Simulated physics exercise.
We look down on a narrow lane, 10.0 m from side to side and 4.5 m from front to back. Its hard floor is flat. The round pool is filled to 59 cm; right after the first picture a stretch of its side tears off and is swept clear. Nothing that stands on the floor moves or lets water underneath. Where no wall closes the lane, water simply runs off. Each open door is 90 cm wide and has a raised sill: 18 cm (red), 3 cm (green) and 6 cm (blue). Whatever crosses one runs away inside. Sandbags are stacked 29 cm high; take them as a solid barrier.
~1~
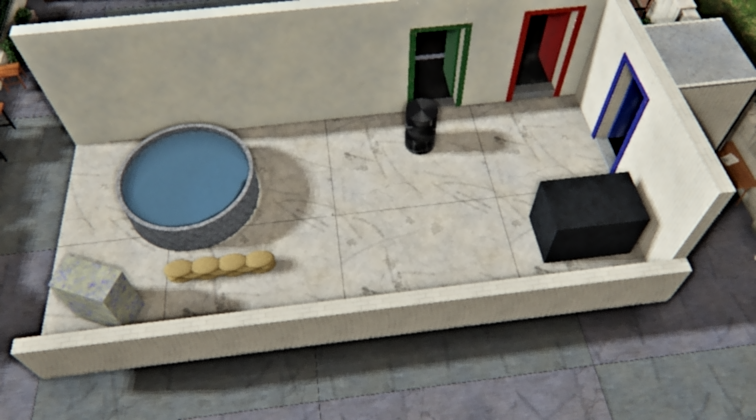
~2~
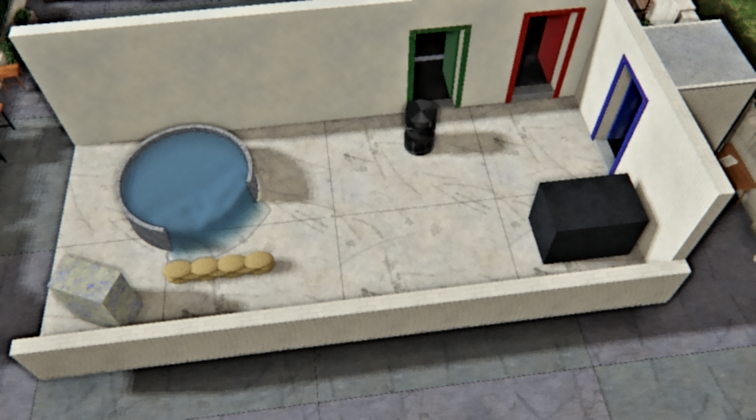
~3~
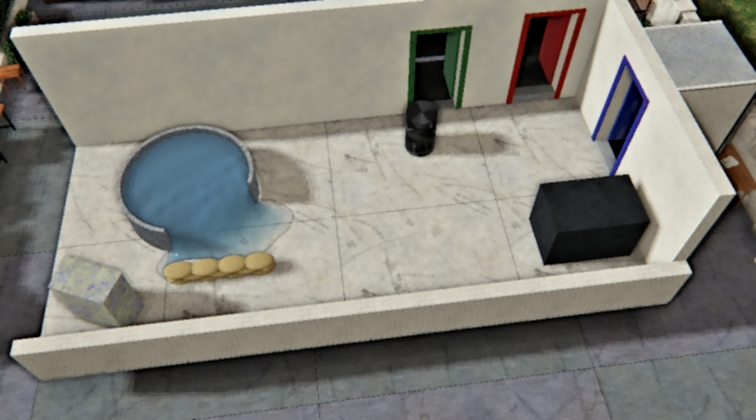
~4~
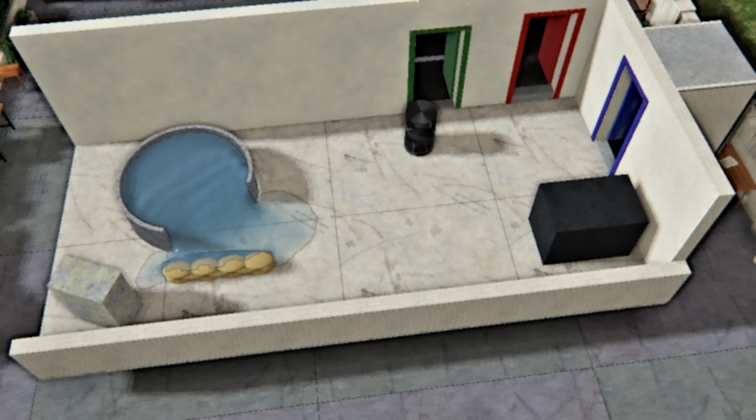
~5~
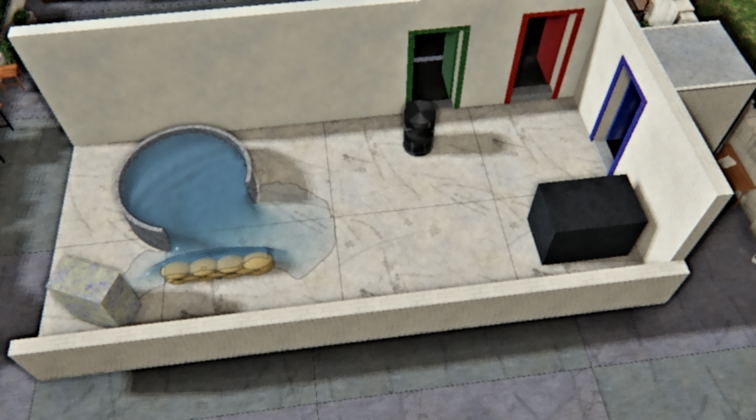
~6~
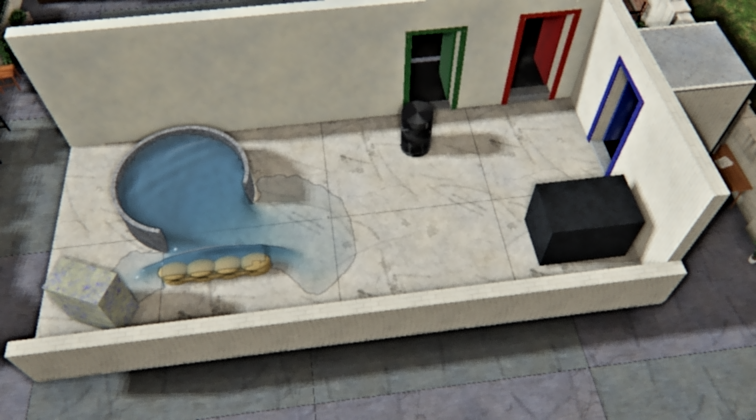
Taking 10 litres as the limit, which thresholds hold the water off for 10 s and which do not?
The water let in: At the red door it keeps below the limit; at the green door it goes over the limit; at the blue door it passes the limit.
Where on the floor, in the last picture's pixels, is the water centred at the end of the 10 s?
Around (395, 203).
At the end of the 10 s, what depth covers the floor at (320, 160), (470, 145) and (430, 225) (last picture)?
About 3, 7 and 7 cm.
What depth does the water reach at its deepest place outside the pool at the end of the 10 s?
About 11 cm.
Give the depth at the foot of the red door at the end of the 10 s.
About 7.5 cm.
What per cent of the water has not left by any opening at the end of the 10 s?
Some 82 per cent remains.
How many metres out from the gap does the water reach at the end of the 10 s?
About 7.6 m.
A moment later water covers 30 % of the floor and is deepest (44 cm) near (199, 263); red door not reached, green door not reached, blue door not reached.
Soon after water covers 50 % of the floor and is deepest (33 cm) near (199, 263); red door not reached, green door not reached, blue door not reached.
Next water covers 70 % of the floor and is deepest (28 cm) near (645, 284); red door not reached, green door 4 cm at the sill, 0 L in, blue door not reached.
Later on water covers 80 % of the floor and is deepest (20 cm) near (560, 104); red door 15 cm at the sill, 0 L in, green door 3 cm at the sill, 5 L in, blue door 5 cm at the sill, 39 L in.
At the end water covers 80 % of the floor and is deepest (11 cm) near (613, 207); red door 7 cm at the sill, 0 L in, green door 8 cm at the sill, 29 L in, blue door 7 cm at the sill, 58 L in.
